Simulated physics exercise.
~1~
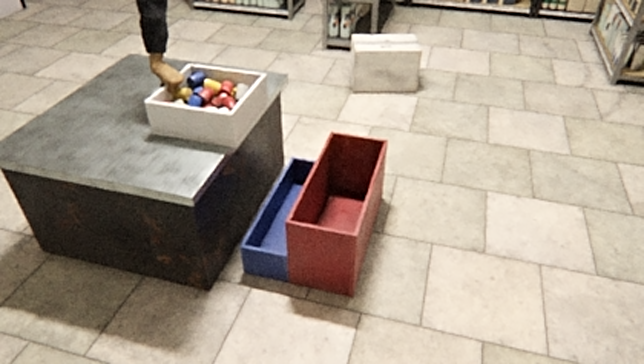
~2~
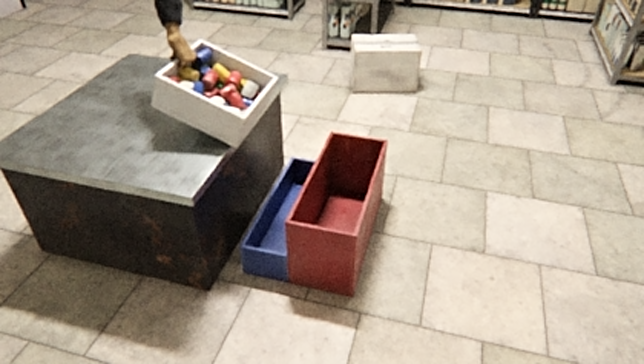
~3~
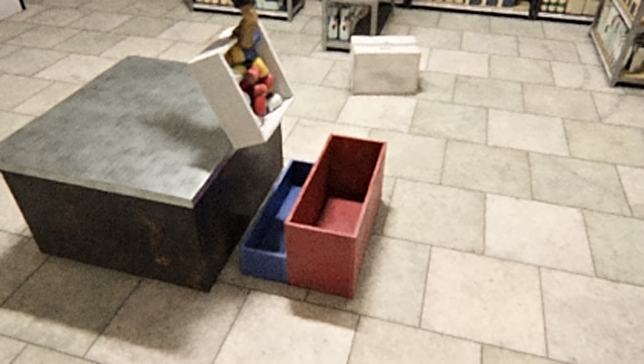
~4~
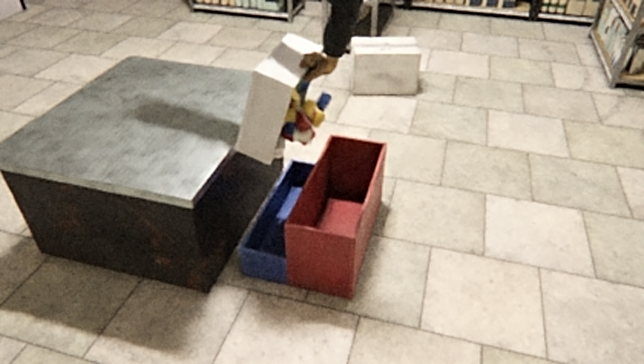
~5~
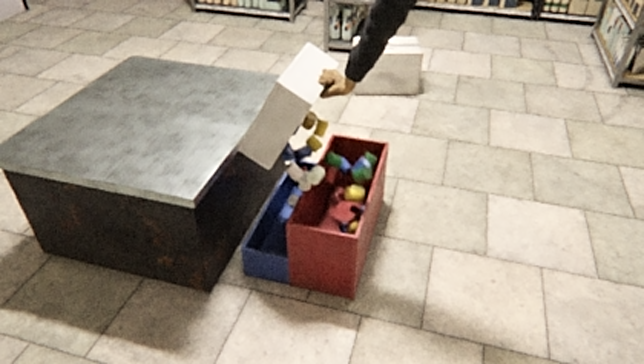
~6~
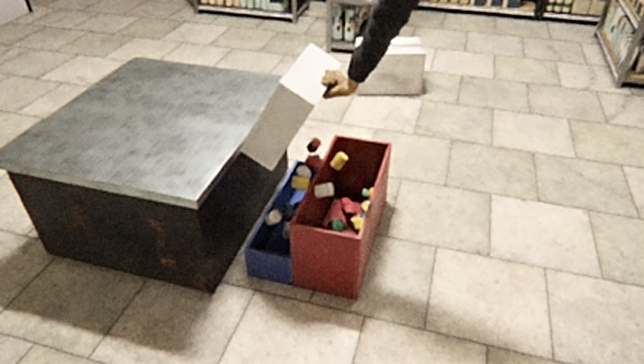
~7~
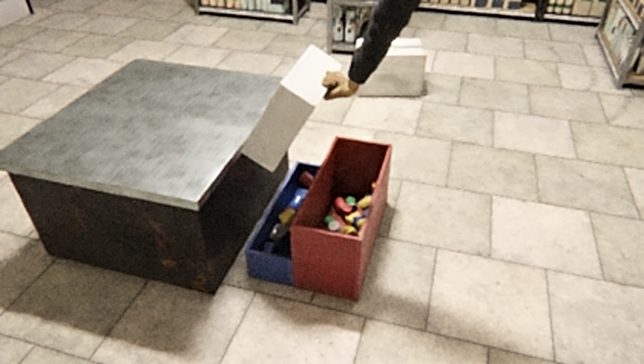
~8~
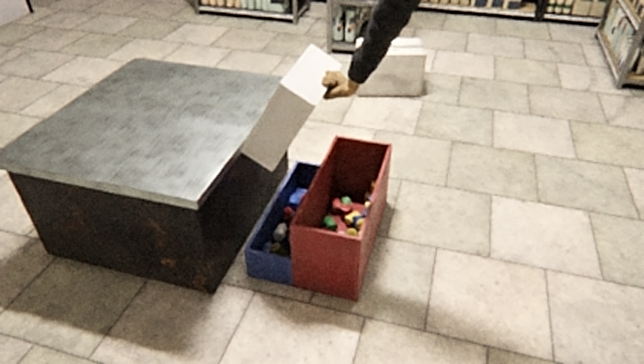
A white crate full of small colourful jars was tipped by a hand over the edge of a dark bench until they tumbled out, most landing in the red tote and a smaller share in the blue bin, leaving the crate held steeply tilted above them.
